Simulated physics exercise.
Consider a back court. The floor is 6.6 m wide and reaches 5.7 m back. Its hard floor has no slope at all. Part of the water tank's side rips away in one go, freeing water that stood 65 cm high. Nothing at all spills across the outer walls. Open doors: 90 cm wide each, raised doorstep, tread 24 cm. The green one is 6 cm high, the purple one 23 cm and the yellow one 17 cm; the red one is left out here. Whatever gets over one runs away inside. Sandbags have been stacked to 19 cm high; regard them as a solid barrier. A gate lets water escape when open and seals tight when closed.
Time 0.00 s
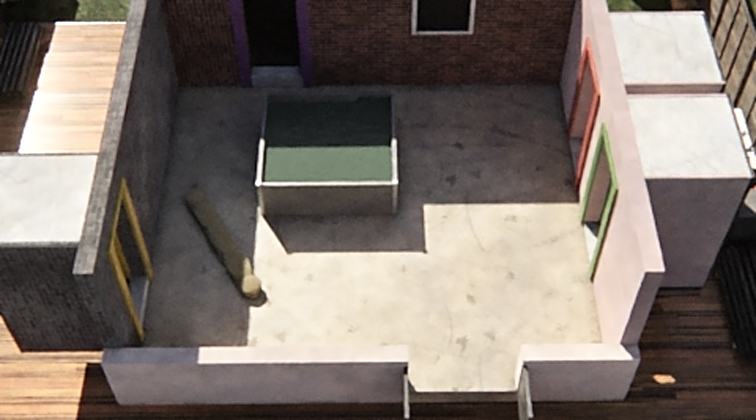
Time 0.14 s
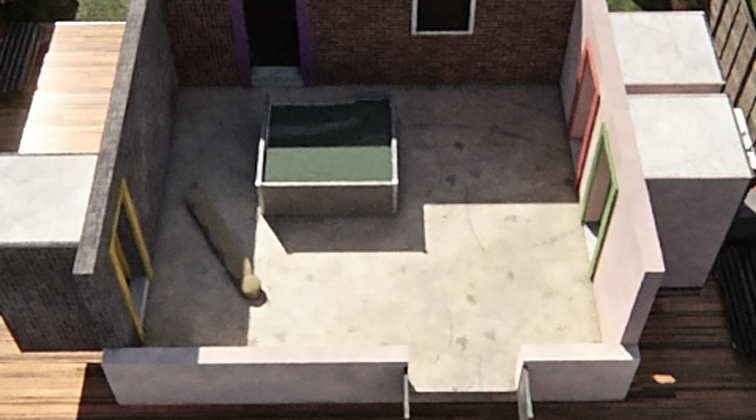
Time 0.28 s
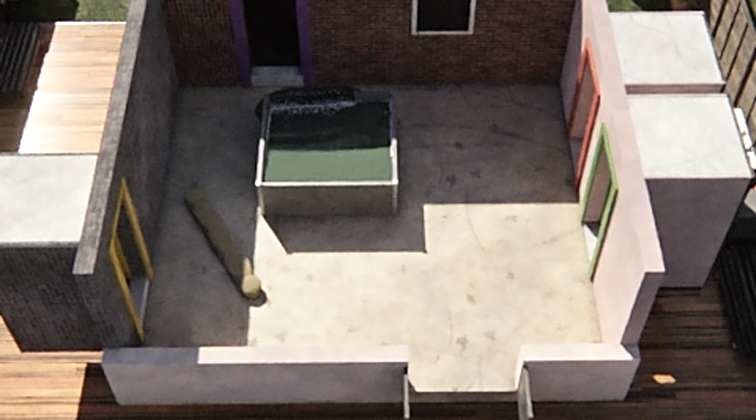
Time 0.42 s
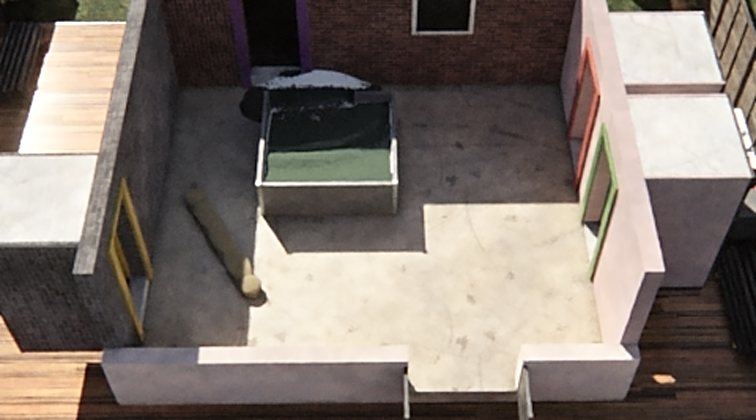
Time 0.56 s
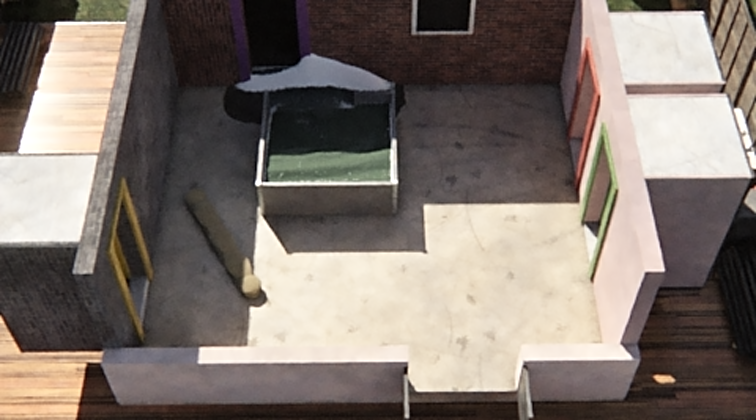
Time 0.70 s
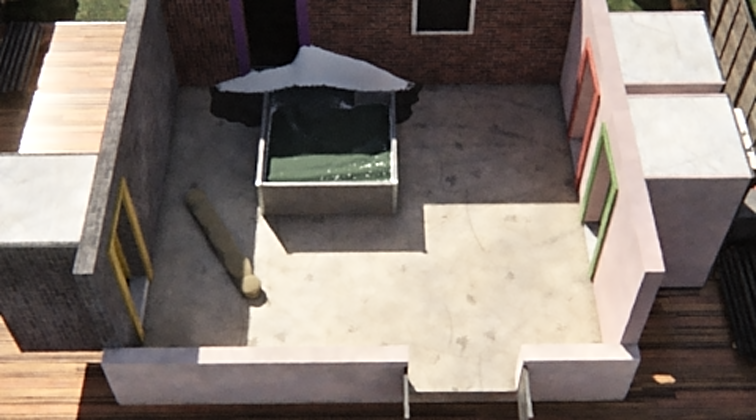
A walled back court with a pale, hard floor is seen from high above its low front wall, with a dark brick wall at the back. An open-topped tank of dark green water stands left of centre, with a yellow door and a tan row of sandbags to its left, a purple door behind, and red and green doors on the right. Water pours from the tank's far side and spreads behind it to both sides, while the camera stays still.
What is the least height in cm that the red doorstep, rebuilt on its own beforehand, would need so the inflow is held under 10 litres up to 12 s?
Around 12.5 cm would be enough.
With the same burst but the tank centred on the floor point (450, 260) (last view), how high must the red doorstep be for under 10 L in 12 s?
It should be around 7.5 cm high.
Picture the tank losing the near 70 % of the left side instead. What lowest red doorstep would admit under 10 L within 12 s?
That way, roughly 7.0 cm.
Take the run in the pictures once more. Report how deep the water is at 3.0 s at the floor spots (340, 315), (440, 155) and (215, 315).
Around 0 cm, 1 cm and 1 cm.
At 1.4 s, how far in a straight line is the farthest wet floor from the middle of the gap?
The front sits around 3.6 m out.
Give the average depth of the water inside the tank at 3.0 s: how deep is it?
Mean depth: Approx. 23 cm.
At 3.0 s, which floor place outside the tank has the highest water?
At about pixel (189, 98).
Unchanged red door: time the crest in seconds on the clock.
The level tops out around 2.6 s.
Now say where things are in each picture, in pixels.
Still water, 65 cm deep, in the water tank at (328, 140); the red door at (583, 121) is dry, in the first picture.
Water pours out on the far side and has run 0.3 m, to a hidden place; about 9 cm deep outside, 65 cm at the back, in the second picture.
The front is at (333, 90), 0.8 m from the gap on the far side; 1.2 m2 of floor is wet, 65 cm left at the back, in the third picture.
Water pours out on the far side and has run 1.0 m, to (287, 73); about 14 cm deep outside, 64 cm at the back, in the fourth picture.
Water pours out on the far side and has run 1.2 m, to (398, 87); about 15 cm deep outside, 58 cm at the back, in the fifth picture.
The gap is on the far side, the front 1.4 m out at (416, 86); the back of the water tank holds 55 cm; the red door at (583, 121), 4.3 m from the gap, is still 3.0 m from the nearest water, in the sixth picture.
After 1.4 s water covers 15 % of the floor, deepest (49 cm) near (315, 90); it has not reached the red door.
After 3.0 s water covers 45 % of the floor, deepest (30 cm) near (189, 98); 16 cm at the red door, 8 litres in over its 10 cm doorstep.
After 12.0 s water covers 95 % of the floor, deepest (8 cm) near (562, 374); 4 cm at the red door, 24 litres in over its 10 cm doorstep.
At the red door as built, the water arrived by 2.2 s and peaked near 17 cm at 2.6 s.
Run again over the same 12 s with other heights there, 17 litres in over 11 cm, 3 litres over 15 cm. The limit of 10 litres is kept from about 12.5 cm up.
